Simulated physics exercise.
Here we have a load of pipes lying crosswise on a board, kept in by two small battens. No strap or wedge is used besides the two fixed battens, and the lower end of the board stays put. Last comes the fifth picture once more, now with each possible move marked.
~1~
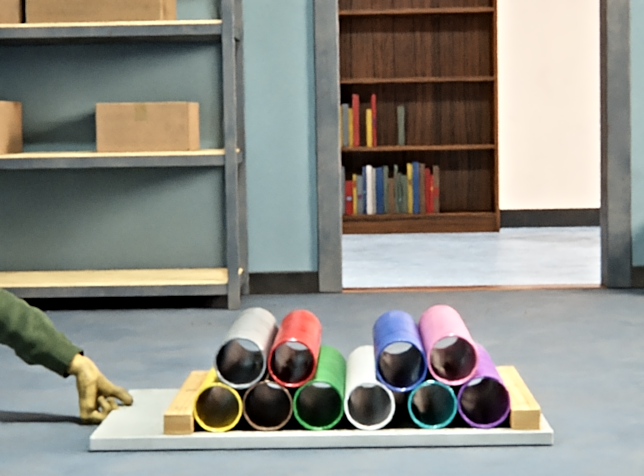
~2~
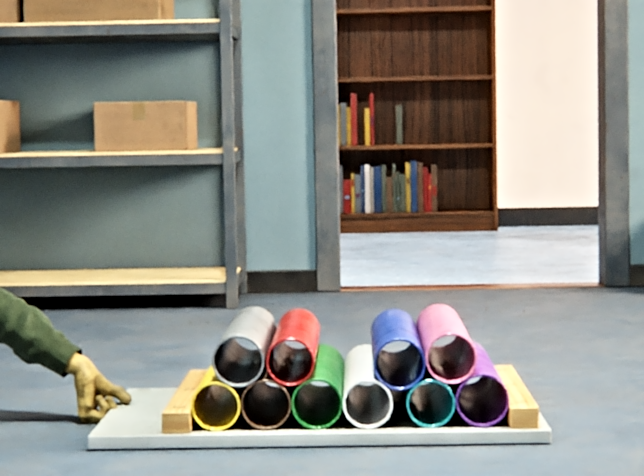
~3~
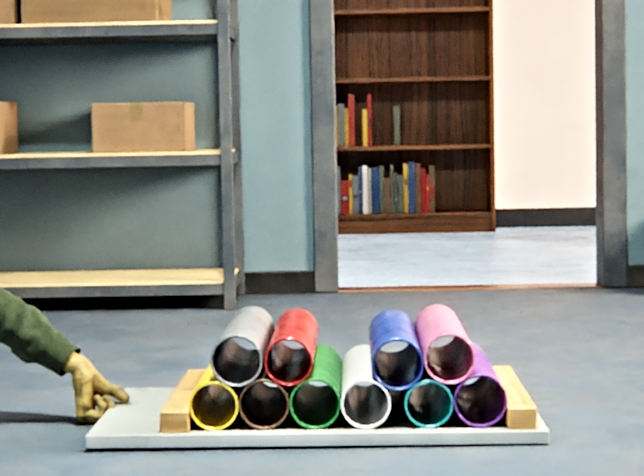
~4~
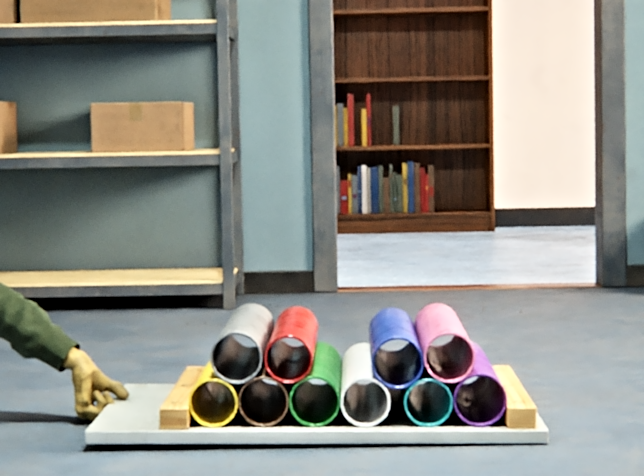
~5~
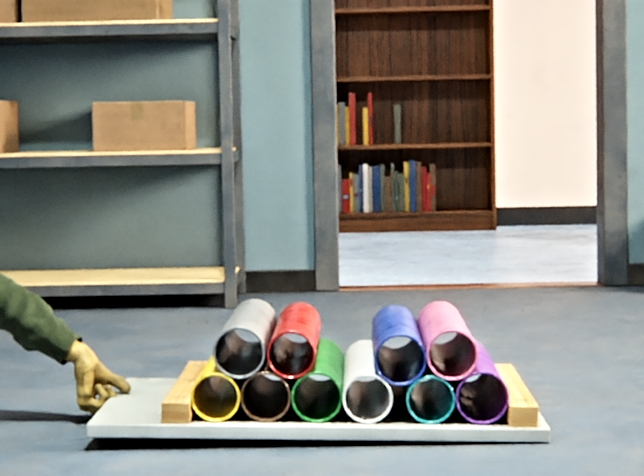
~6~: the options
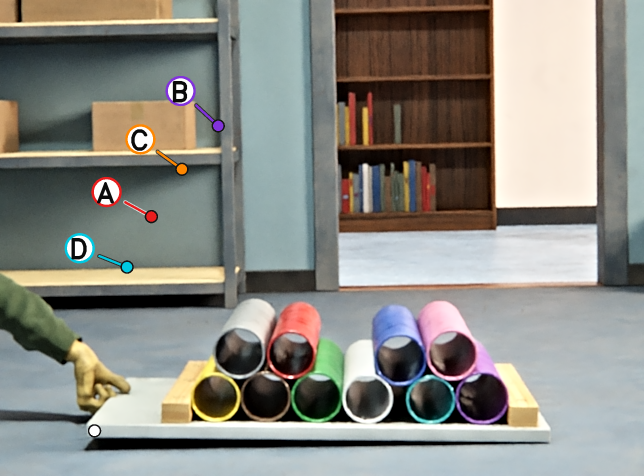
A gloved hand gripped the left end of a board holding colourful pipes stacked between two wooden battens, keeping nearly still at first, then raised that end very slightly, with the pipes barely shifting.
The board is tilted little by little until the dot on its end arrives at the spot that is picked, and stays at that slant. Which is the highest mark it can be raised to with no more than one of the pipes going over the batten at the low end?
The last mark within the limit is D.
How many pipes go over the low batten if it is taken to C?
At C the number is four.
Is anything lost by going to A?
Yes.
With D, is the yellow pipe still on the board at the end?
Yes.
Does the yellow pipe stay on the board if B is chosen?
Yes, with B.
On the marked copy, A at (151, 216); B at (218, 126); C at (182, 169); D at (127, 267); the white dot at (94, 431).
Taking D. A third of the way, board at 15°.
Two thirds of the way, board at 23°.
When it is over, board at 23°, one over the low batten (pink).
As for the rest, A two over the low batten (blue, pink); B four over the low batten (blue, red, grey, pink); C four over the low batten (blue, red, grey, pink).
